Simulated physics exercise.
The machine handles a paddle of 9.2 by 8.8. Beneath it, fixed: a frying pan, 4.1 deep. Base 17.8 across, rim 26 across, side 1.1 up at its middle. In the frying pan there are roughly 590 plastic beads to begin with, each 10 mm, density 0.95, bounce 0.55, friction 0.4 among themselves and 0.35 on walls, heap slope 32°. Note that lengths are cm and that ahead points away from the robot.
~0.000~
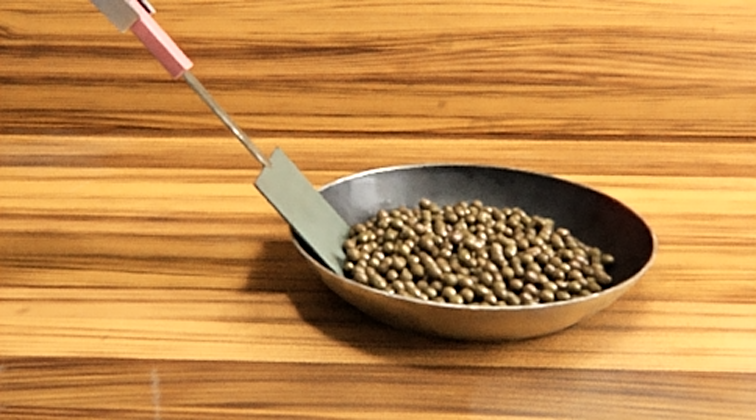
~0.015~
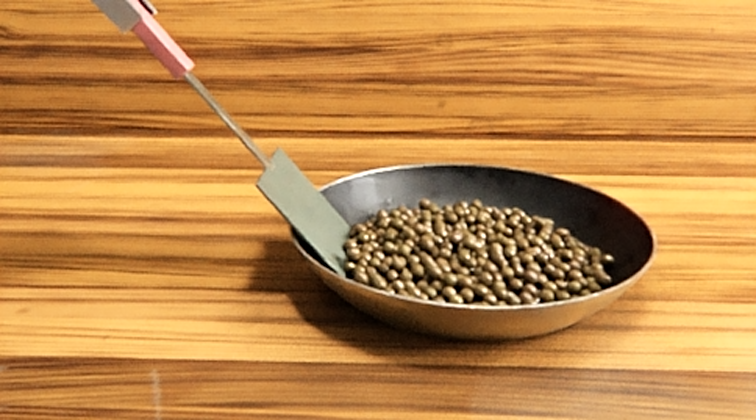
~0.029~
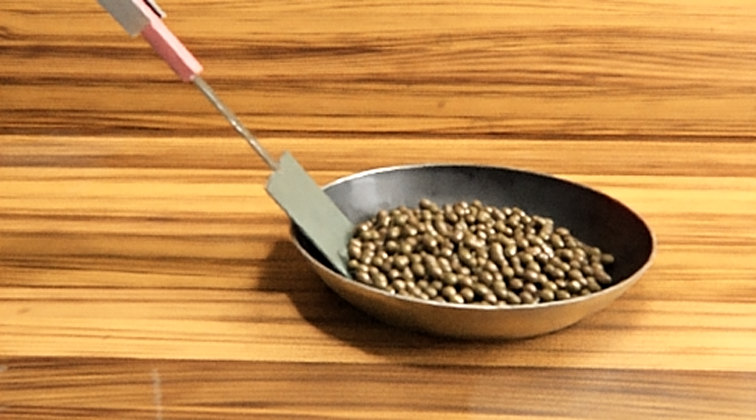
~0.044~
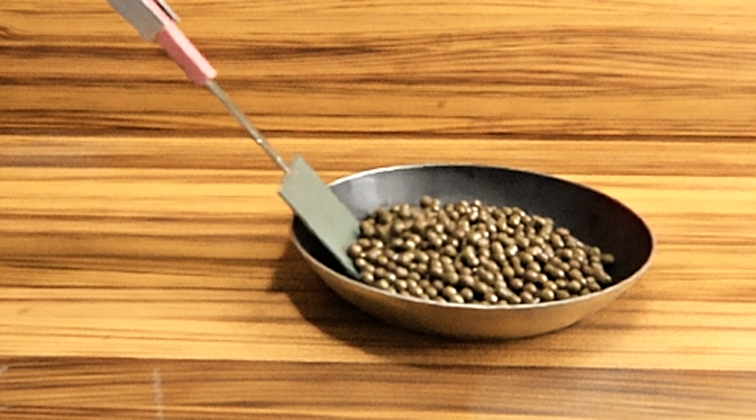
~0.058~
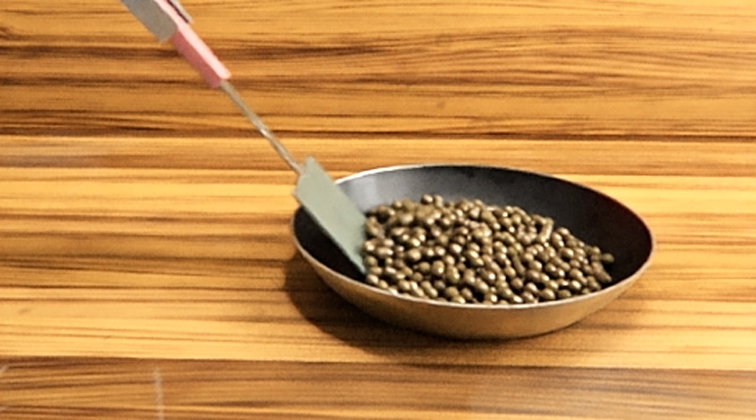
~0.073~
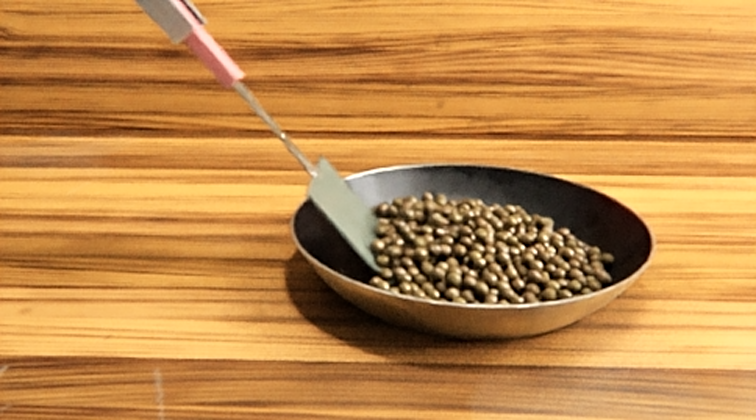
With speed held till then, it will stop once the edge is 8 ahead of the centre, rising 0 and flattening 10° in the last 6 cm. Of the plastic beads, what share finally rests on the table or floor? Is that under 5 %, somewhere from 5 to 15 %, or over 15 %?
It is under 5 %.
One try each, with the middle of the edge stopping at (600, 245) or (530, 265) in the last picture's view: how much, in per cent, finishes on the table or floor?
Close to 25 and close to 0 per cent, respectively.
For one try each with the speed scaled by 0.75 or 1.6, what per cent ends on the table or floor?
Estimates, in order: 5 % and 10 %.
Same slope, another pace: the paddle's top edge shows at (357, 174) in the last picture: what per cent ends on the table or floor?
Estimate: Close to 15 %.
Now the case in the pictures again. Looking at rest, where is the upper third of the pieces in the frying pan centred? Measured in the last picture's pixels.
Somewhere near (586, 230) in the last picture.
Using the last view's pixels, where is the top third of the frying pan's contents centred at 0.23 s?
(540, 238).
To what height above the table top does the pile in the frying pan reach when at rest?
Roughly 5.5 centimetres.
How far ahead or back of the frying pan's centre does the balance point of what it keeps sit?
Ahead, by around 4.5 cm.
After 0.15 s, sloping 51°, highest piece 7 above the table; 590 in the frying pan.
After 0.23 s, sloping 47°, highest piece 4 above the table; 590 in the frying pan.
After 0.46 s, sloping 41°, highest piece 5 above the table; 572 in the frying pan, 17 on the table or floor, 1 on the blade or in flight.
After 1.51 s, sloping 41°, highest piece 5 above the table; 572 in the frying pan, 18 on the table or floor.
At rest, 572 in the frying pan, 18 on the table or floor. That is 3 % on the table or floor.
